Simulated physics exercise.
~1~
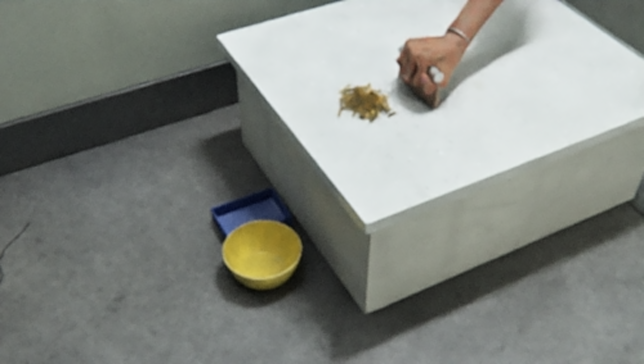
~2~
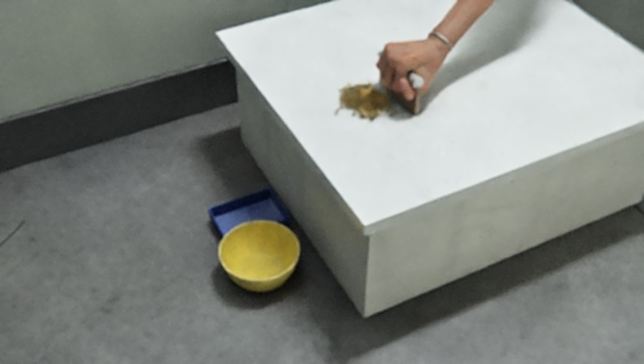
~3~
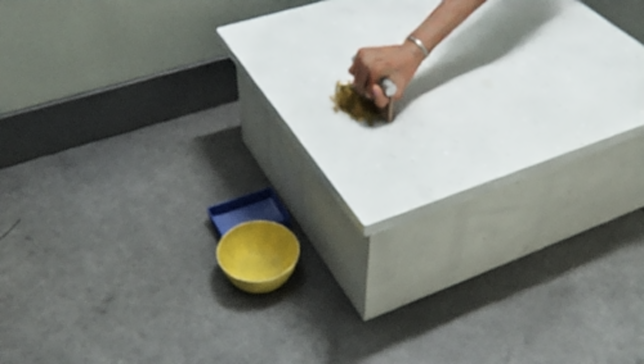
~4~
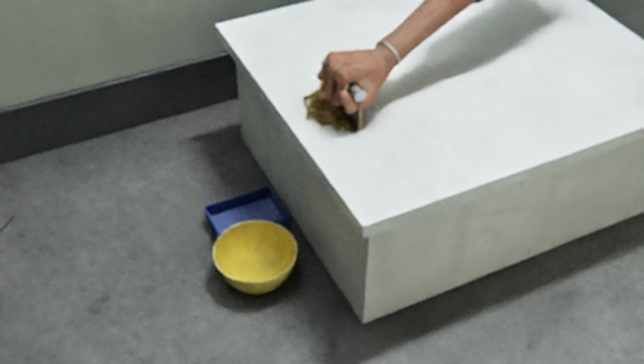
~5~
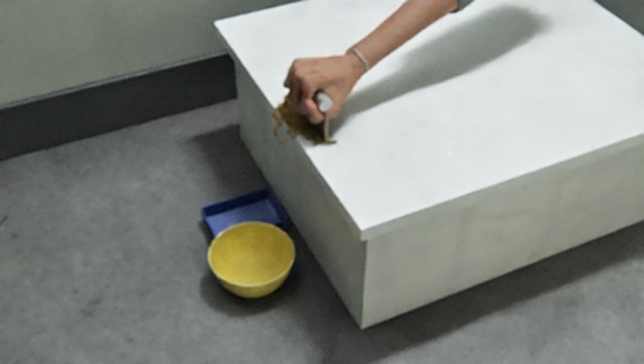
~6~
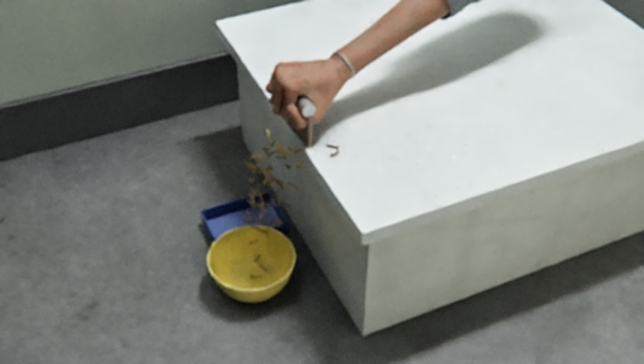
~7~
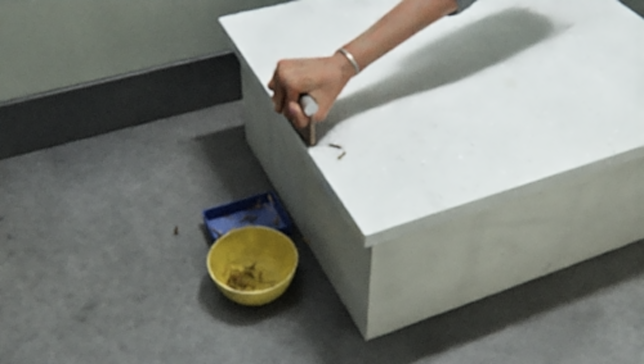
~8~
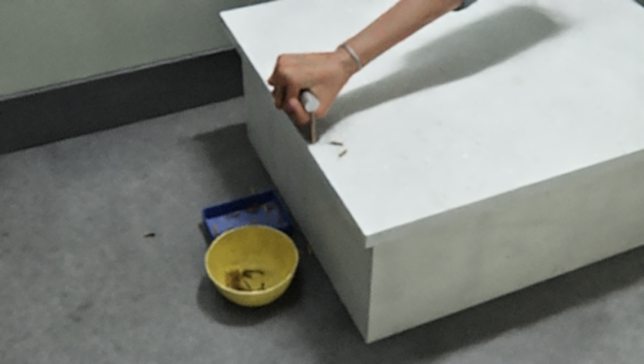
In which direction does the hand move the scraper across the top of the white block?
The scraper moves to the left, pushing the heap toward the block's left edge.
